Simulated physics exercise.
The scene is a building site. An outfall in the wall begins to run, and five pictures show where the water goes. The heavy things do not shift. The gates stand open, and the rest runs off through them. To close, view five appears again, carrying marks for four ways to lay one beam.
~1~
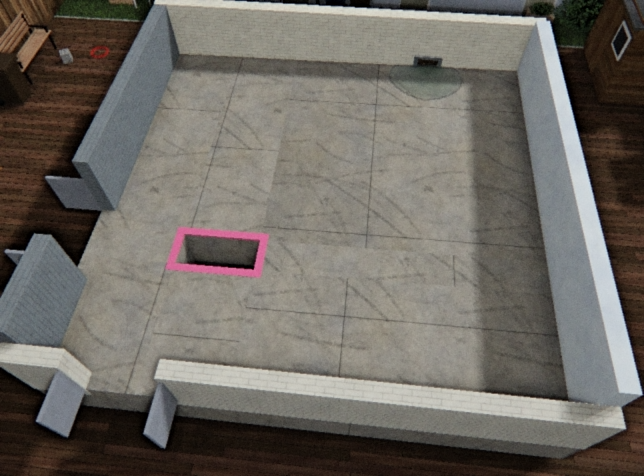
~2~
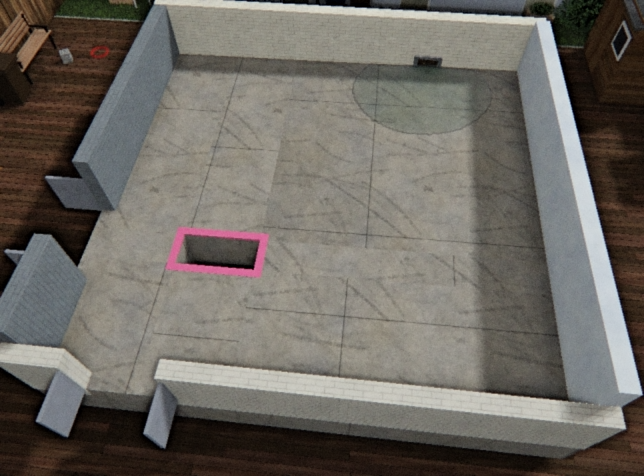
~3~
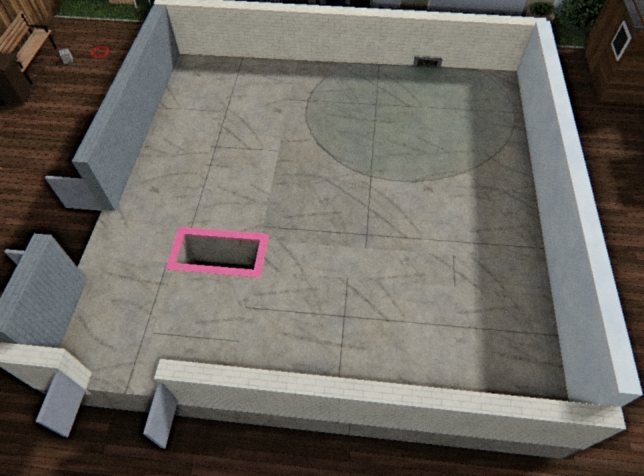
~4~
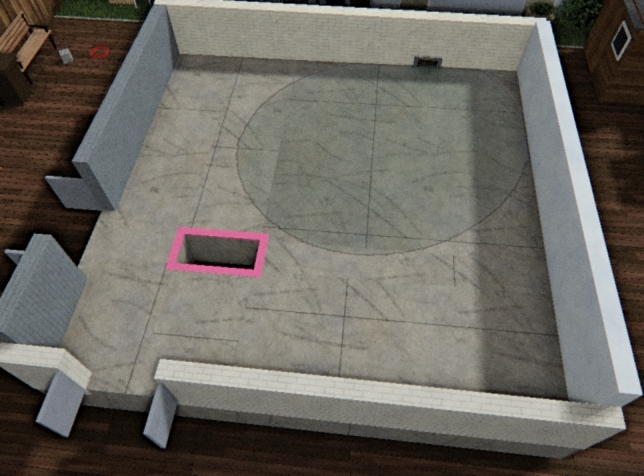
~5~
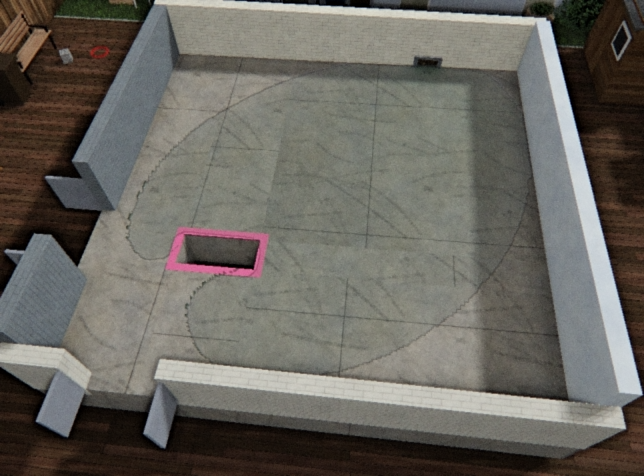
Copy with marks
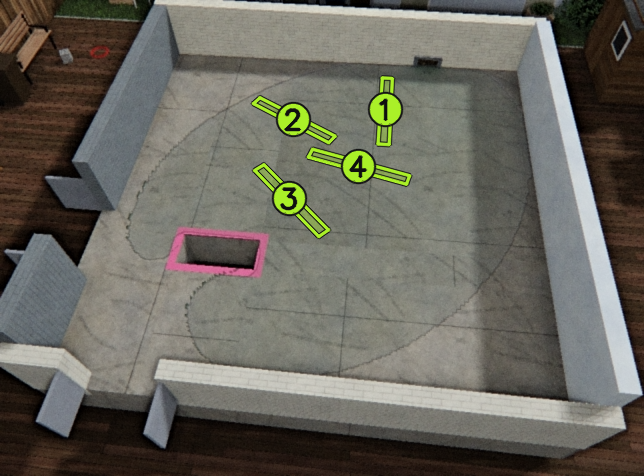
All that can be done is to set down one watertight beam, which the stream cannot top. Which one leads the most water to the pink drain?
It is 2.
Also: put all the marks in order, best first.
The order is 2, 1, 4, 3.
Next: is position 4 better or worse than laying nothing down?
Position 4 is worse.
On the marked copy, 1 from (383, 144) to (387, 78); 2 from (256, 100) to (331, 139); 3 from (259, 167) to (323, 233); 4 from (310, 153) to (408, 179).
For position 1, about 16 % of the stream goes into the pink drain, about 84 % out by the gates.
For position 2, about 25 % of the stream goes into the pink drain, about 75 % out by the gates.
For position 3, about 6 % of the stream goes into the pink drain, about 94 % out by the gates.
For position 4, about 10 % of the stream goes into the pink drain, about 90 % out by the gates.
